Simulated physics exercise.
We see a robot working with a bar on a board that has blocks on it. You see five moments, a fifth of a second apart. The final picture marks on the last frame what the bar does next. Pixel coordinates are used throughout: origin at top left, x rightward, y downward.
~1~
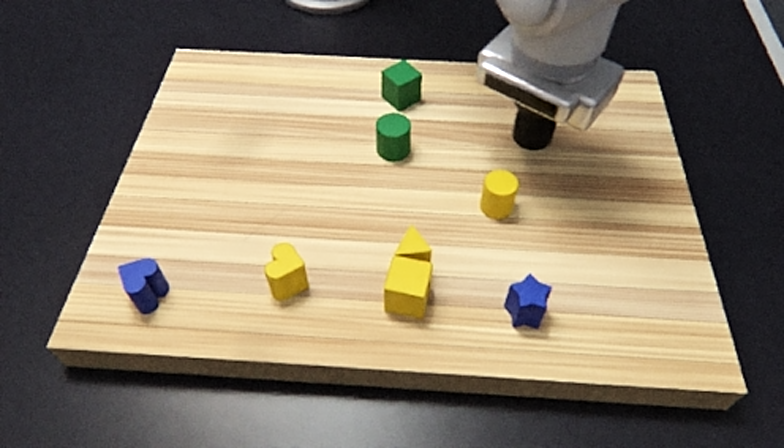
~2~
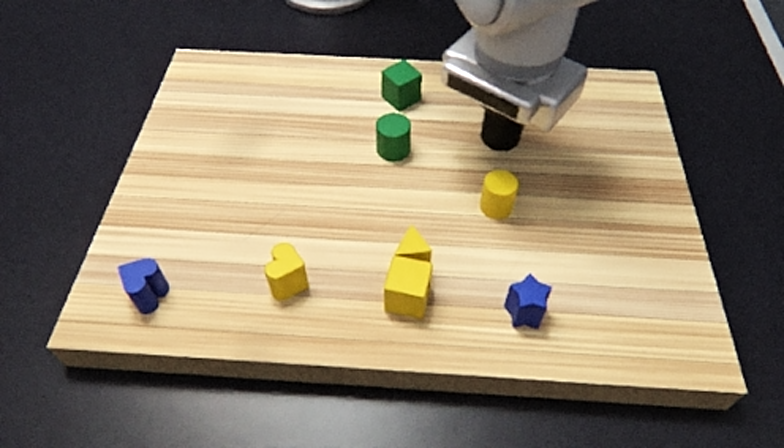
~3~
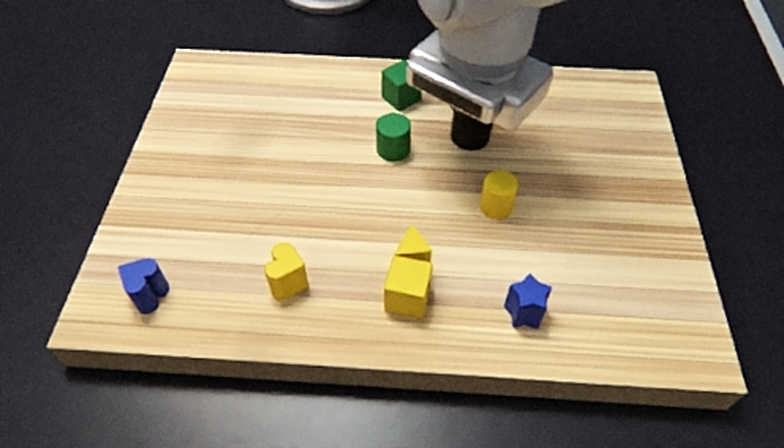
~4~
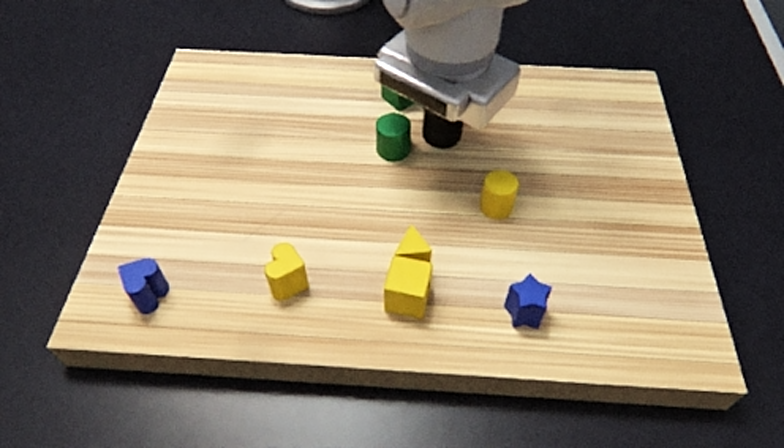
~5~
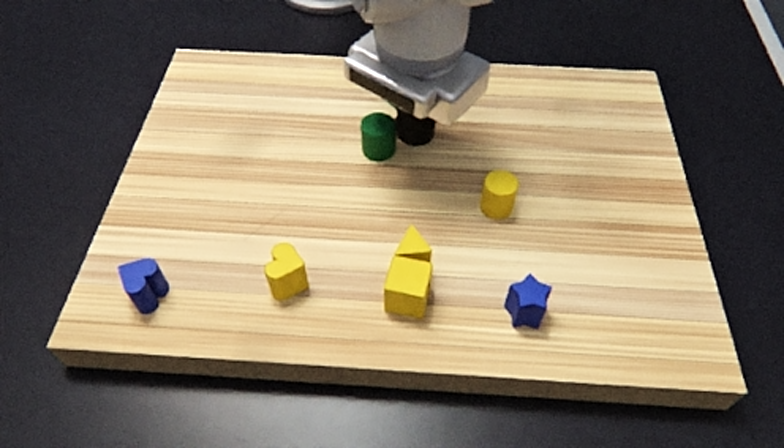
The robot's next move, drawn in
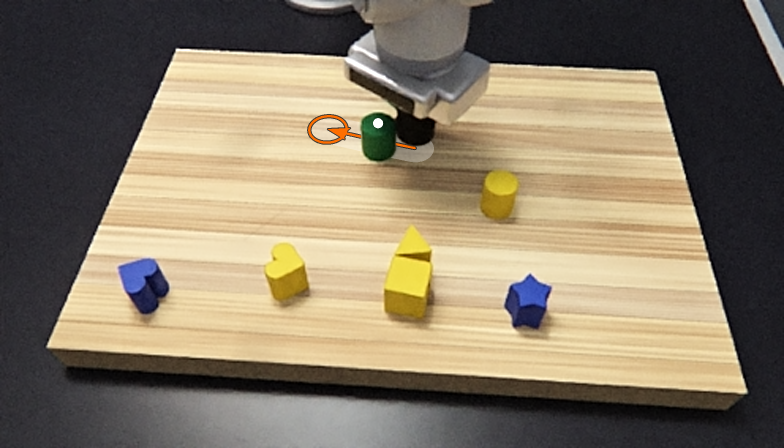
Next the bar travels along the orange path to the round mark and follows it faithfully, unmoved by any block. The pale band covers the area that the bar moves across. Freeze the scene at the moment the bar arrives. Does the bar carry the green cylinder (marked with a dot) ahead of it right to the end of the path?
No - that is not the case.
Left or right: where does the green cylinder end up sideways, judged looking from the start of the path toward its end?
Its shift is leftward.
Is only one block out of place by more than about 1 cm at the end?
Yes
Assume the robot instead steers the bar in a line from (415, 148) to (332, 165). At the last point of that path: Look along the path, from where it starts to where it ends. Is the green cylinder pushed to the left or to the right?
Right side.
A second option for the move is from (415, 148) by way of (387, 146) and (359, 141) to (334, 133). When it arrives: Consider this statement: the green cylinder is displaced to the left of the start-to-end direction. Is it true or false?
That claim is true.
Path on the board, straight from (415, 148) to (328, 129); the dot is on the green cylinder.
What follows on the original path. Halfway along, bar (370, 124); green cylinder (334, 123).
At the end, bar (326, 114); green cylinder (302, 125); green square piece in place.
